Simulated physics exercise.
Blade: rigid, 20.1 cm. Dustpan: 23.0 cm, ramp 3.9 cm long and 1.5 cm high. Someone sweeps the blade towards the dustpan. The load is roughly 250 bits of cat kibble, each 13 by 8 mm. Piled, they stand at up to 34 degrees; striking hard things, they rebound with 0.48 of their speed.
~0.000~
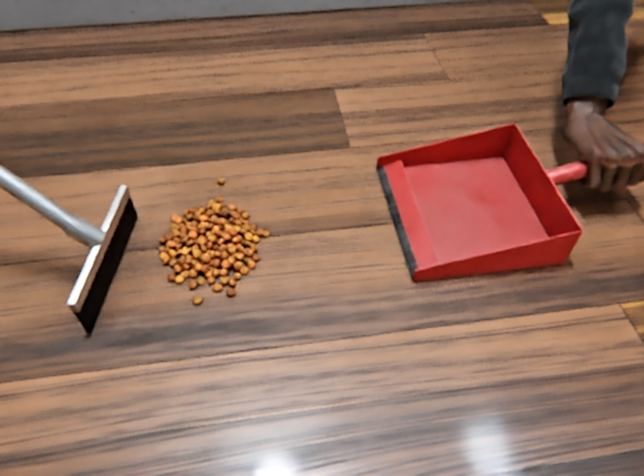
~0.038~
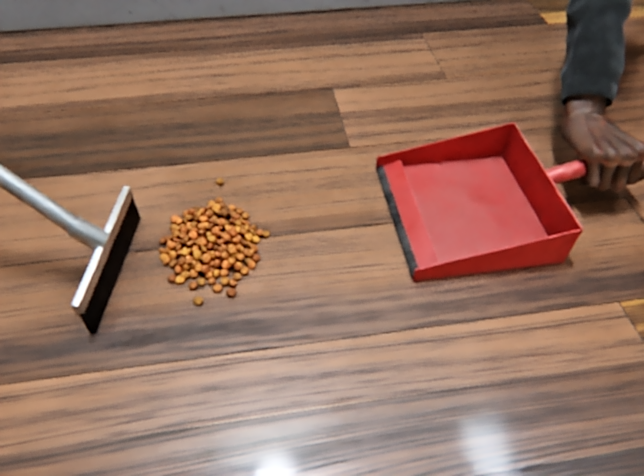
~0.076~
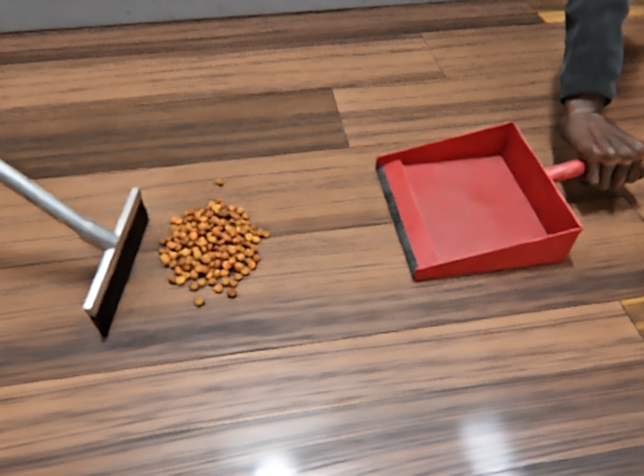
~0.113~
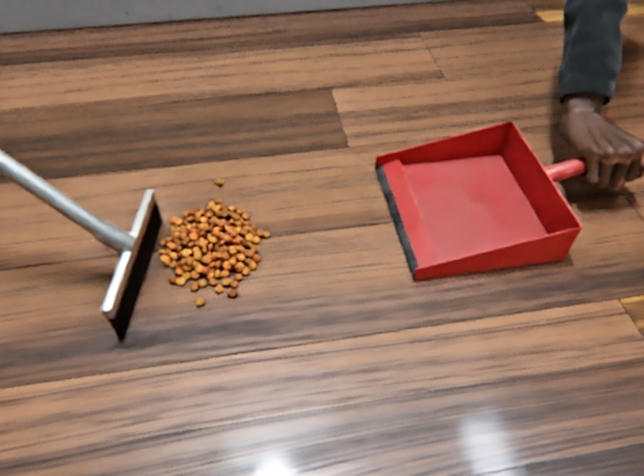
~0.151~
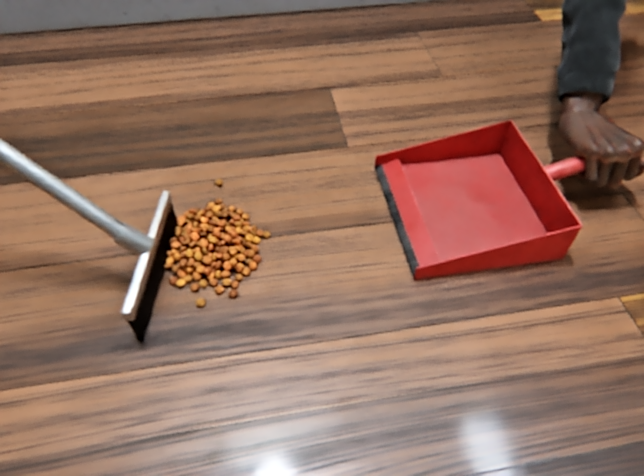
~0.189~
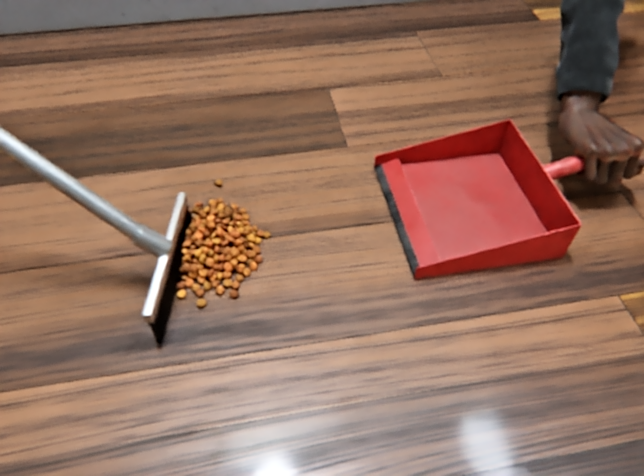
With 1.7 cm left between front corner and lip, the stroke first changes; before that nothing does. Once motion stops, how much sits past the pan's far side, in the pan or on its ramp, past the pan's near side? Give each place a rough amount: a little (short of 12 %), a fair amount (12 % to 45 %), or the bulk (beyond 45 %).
Far side: A little; pan: A fair amount; near side: A fair amount.
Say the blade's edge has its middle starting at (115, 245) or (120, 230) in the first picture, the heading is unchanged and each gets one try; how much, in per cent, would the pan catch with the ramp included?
I'd put it near 25 per cent for the first and near 20 per cent for the second.
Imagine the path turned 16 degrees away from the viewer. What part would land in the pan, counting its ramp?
30 %.
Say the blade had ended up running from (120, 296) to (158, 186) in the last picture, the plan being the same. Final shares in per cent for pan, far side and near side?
You'd see pan at 5, far at 15 and near at 0.
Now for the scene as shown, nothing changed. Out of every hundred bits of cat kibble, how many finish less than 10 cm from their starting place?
Roughly 20 in a hundred.
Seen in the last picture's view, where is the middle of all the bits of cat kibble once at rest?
Resting centre estimate: Around (397, 250).
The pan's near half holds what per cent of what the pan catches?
Some 100 per cent.
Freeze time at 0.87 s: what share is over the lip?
By that time, around 20 percent.
Then, at 0.43 s, middle of the blade 18 cm from the lip; 0 % over the lip, far side 0 %, near side 10 %.
Then, at 0.59 s, middle of the blade 8 cm from the lip; 0 % over the lip, far side 0 %, near side 20 %.
Then, at 0.87 s, middle of the blade 4 cm from the lip; 20 % over the lip, far side 0 %, near side 30 %.
By 1.3 s all is still; far side 0 %, pan 20 %, near side 30 %, in front of the lip or behind the blade 50 %.
